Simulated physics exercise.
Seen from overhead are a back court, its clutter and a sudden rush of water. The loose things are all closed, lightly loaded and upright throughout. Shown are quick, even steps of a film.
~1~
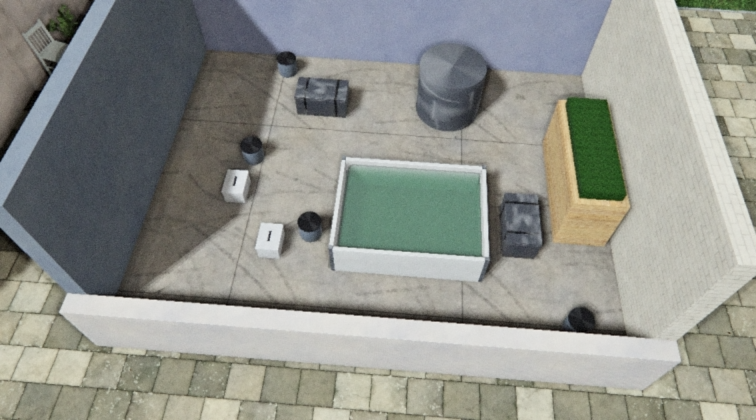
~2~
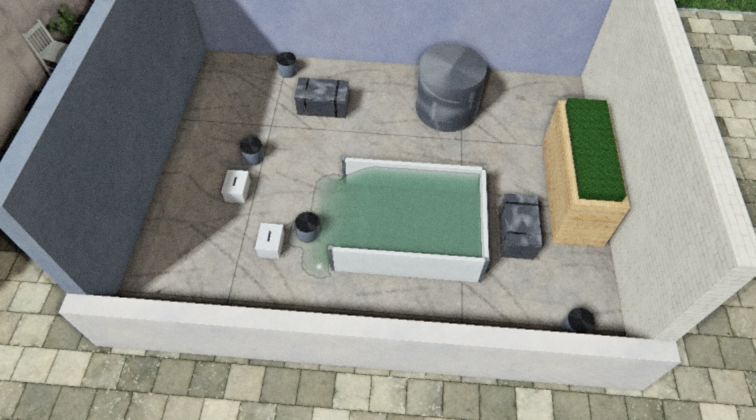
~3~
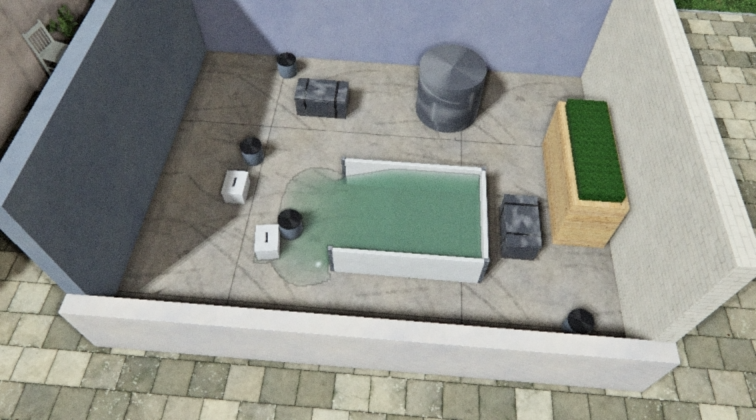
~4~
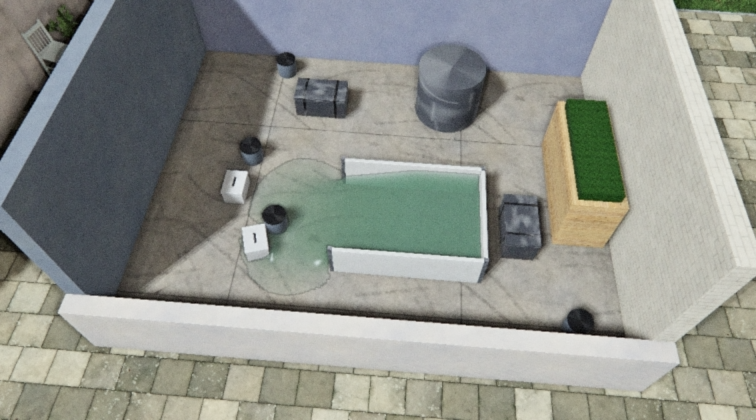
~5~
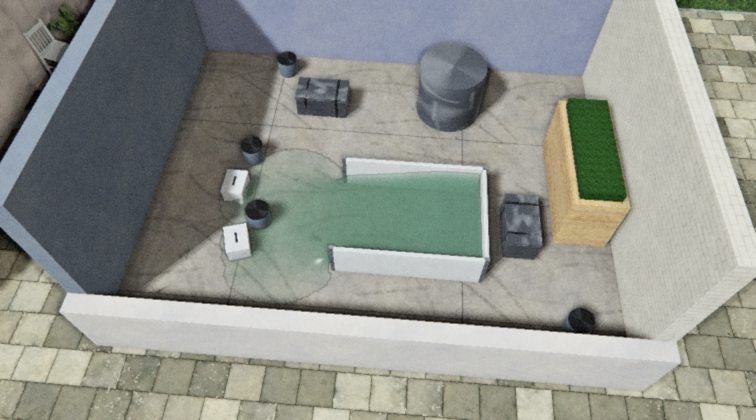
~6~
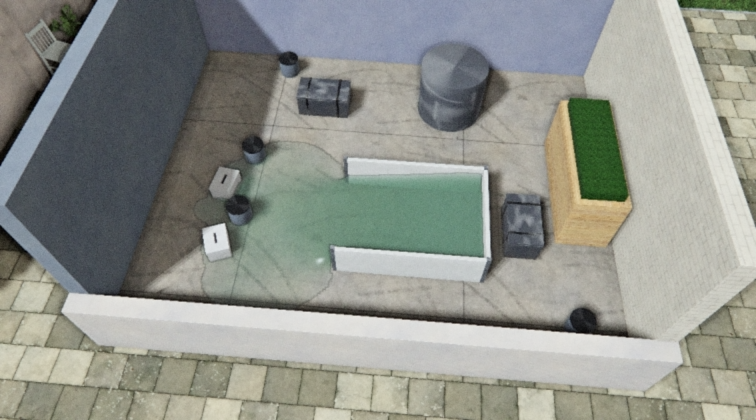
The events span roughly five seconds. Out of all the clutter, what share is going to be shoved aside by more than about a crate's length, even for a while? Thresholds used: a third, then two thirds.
My call: A third to two thirds.
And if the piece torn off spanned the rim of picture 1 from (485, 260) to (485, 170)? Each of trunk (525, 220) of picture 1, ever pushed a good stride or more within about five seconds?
Went the full distance.
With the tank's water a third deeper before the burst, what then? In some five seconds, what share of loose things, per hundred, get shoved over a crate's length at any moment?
Roughly 60 %.
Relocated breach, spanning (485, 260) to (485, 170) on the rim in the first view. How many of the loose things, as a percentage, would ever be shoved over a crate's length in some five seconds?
About 10 %.
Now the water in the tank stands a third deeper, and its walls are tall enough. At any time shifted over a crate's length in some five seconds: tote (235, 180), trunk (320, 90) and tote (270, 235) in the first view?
The first passed the mark, the next stayed below the mark, and the last passed the mark.
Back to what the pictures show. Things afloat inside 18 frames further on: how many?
Counting them up gives 4.
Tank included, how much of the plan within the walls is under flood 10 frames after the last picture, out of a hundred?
About 40 in a hundred.
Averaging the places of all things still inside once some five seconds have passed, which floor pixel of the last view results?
Around (345, 157).
A moment on, 3 of 8 are well off their spots; 1 afloat.
Next, 4 of 8 are well off their spots; 4 afloat.
Later, 4 of 8 are well off their spots; 4 afloat.
In the end, 5 of 8 are well off their spots, and 5 have been at some point; 4 afloat.
